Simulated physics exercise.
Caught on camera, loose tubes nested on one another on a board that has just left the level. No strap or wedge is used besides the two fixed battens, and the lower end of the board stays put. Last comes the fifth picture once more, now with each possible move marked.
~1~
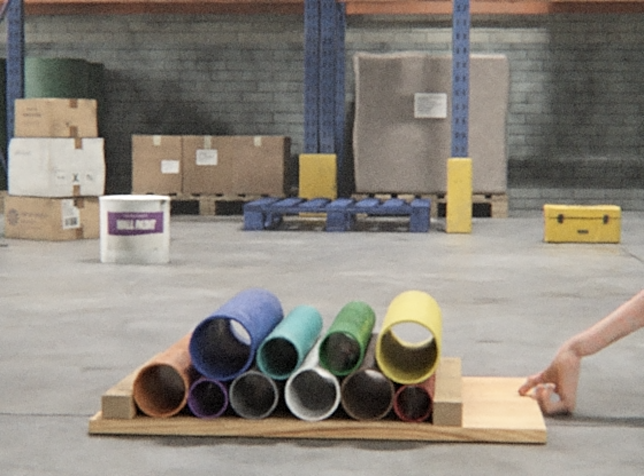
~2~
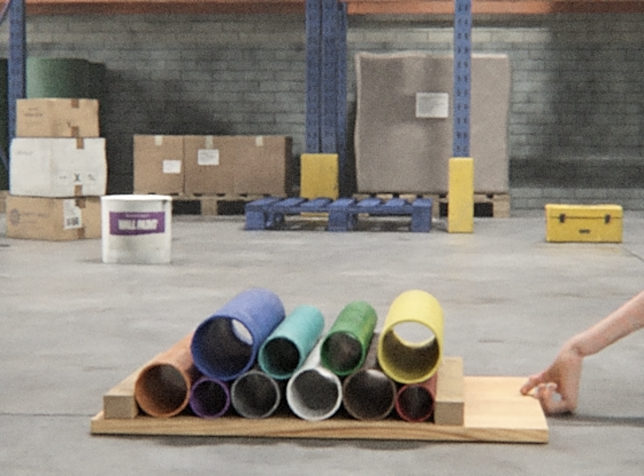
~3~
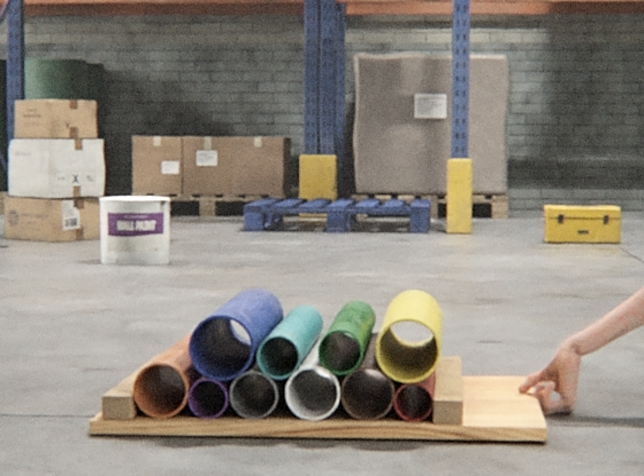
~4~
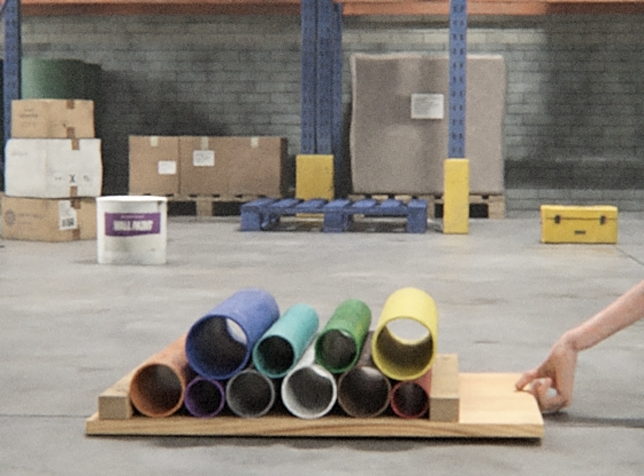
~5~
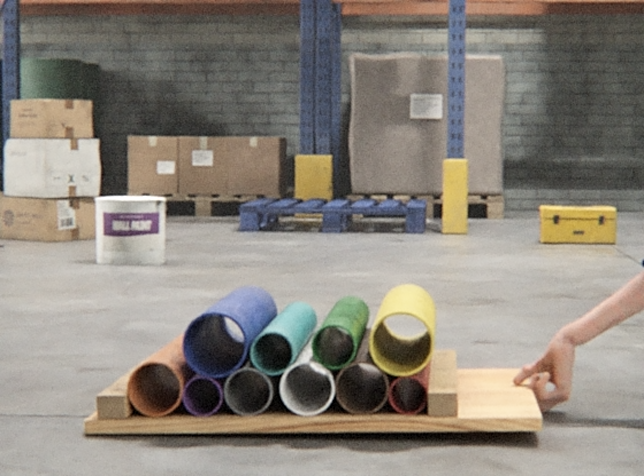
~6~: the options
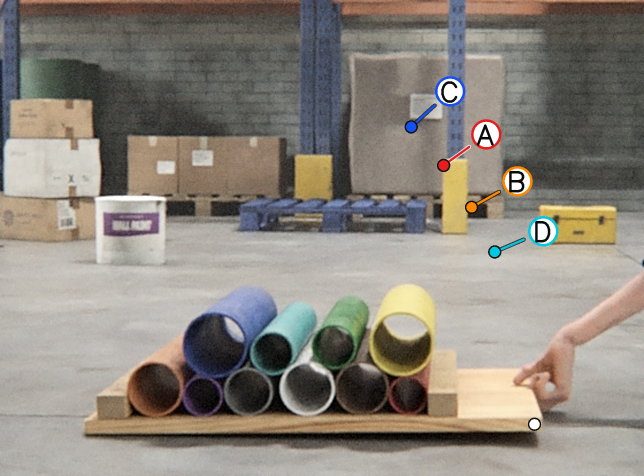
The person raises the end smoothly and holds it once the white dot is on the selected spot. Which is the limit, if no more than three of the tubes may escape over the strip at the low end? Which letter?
A is the limit.
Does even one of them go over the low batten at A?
Yes.
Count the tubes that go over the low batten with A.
At A the number is three.
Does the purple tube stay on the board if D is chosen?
The purple tube: Yes.
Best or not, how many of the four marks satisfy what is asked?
The number is three.
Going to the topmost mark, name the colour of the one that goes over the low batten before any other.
It is the blue one.
On the marked copy, A at (444, 166); B at (471, 207); C at (411, 127); D at (495, 252); the white dot at (534, 424).
With A. Early on, board at 21°.
Further on, board at 36°.
At the end, board at 36°, three over the low batten (blue, turquoise, green).
As for the rest, B none over the low batten; C four over the low batten (blue, turquoise, yellow, green); D none over the low batten.
